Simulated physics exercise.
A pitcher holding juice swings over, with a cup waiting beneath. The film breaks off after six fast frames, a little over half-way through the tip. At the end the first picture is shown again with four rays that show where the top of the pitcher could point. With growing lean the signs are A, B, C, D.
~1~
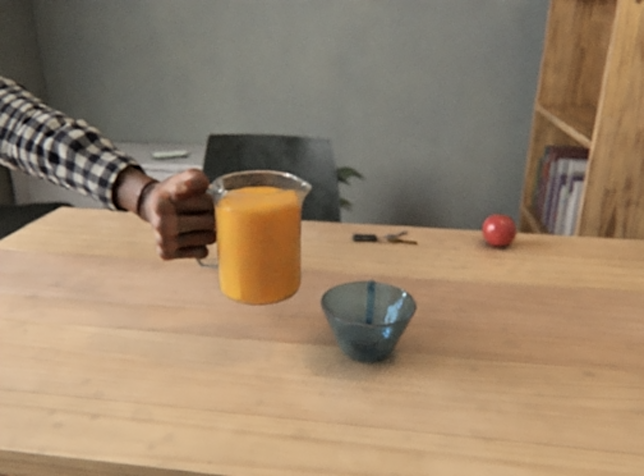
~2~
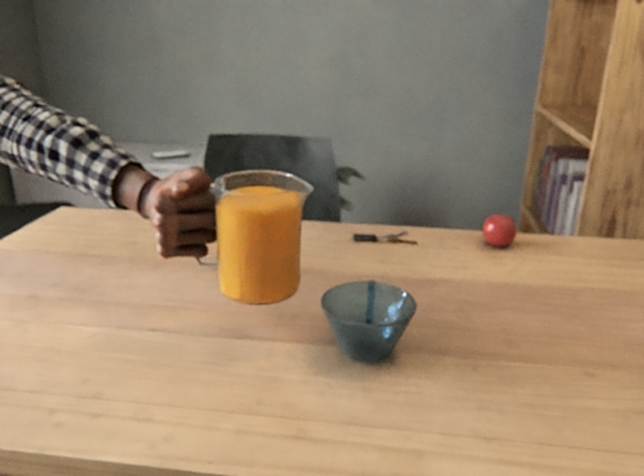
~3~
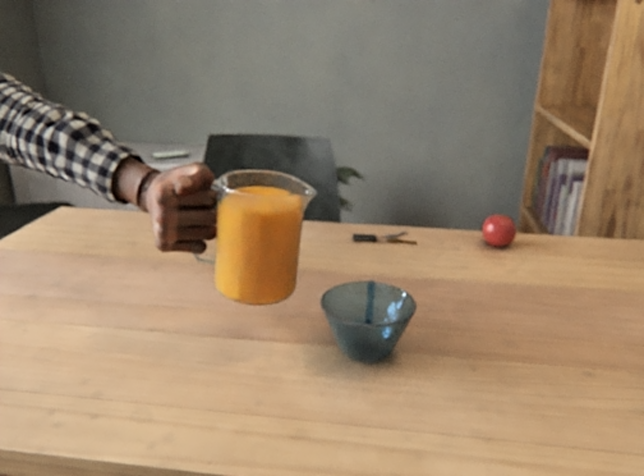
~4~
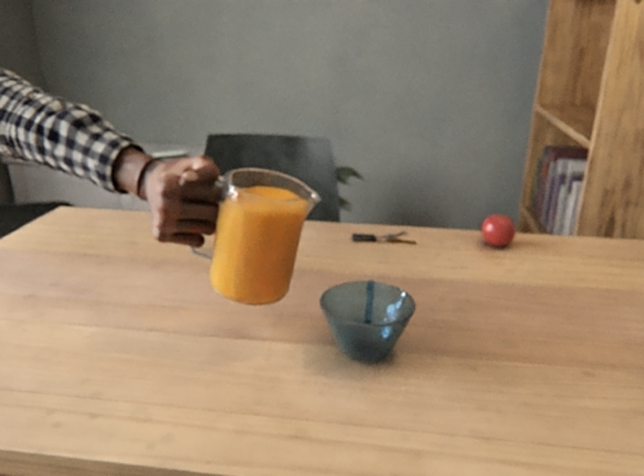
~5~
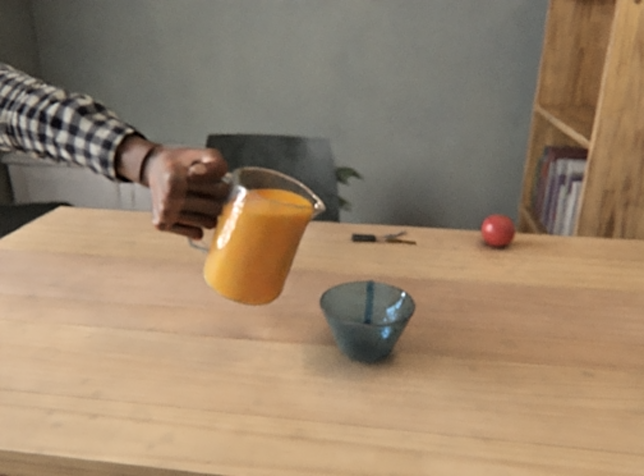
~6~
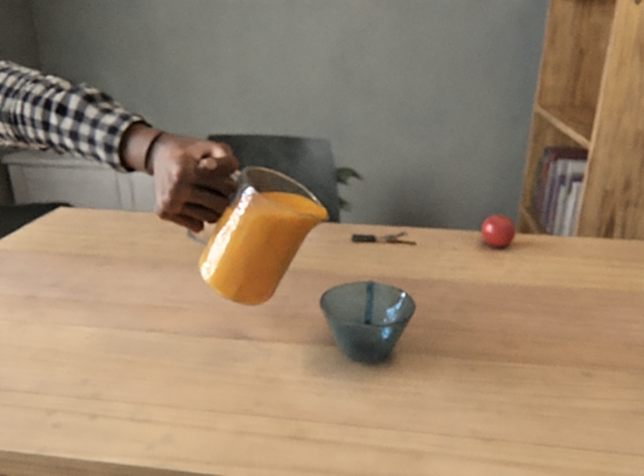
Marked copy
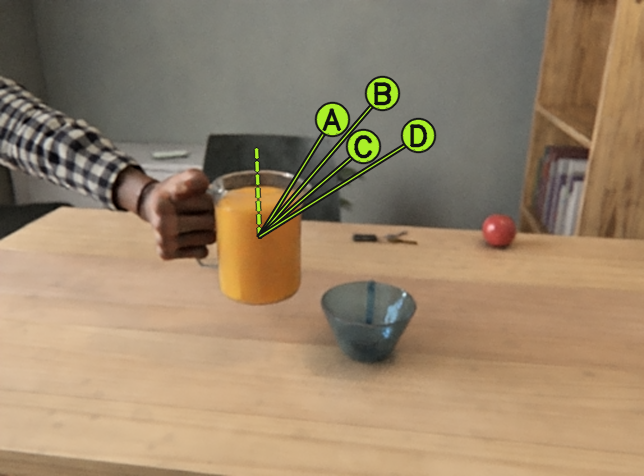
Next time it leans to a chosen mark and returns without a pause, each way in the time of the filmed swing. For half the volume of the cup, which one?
The best line is D.
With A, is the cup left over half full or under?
Under half.
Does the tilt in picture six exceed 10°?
Yes, it does.
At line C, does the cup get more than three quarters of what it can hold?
No.
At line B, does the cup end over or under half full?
Under half.
In lime, A at (323, 134); B at (371, 106); C at (351, 158); D at (405, 145).
With A, the cup ends with about 9 % of what it can hold.
With B, the cup ends with about 20 % of what it can hold.
With C, the cup ends with about 33 % of what it can hold.
With D, the cup ends with about 49 % of what it can hold.
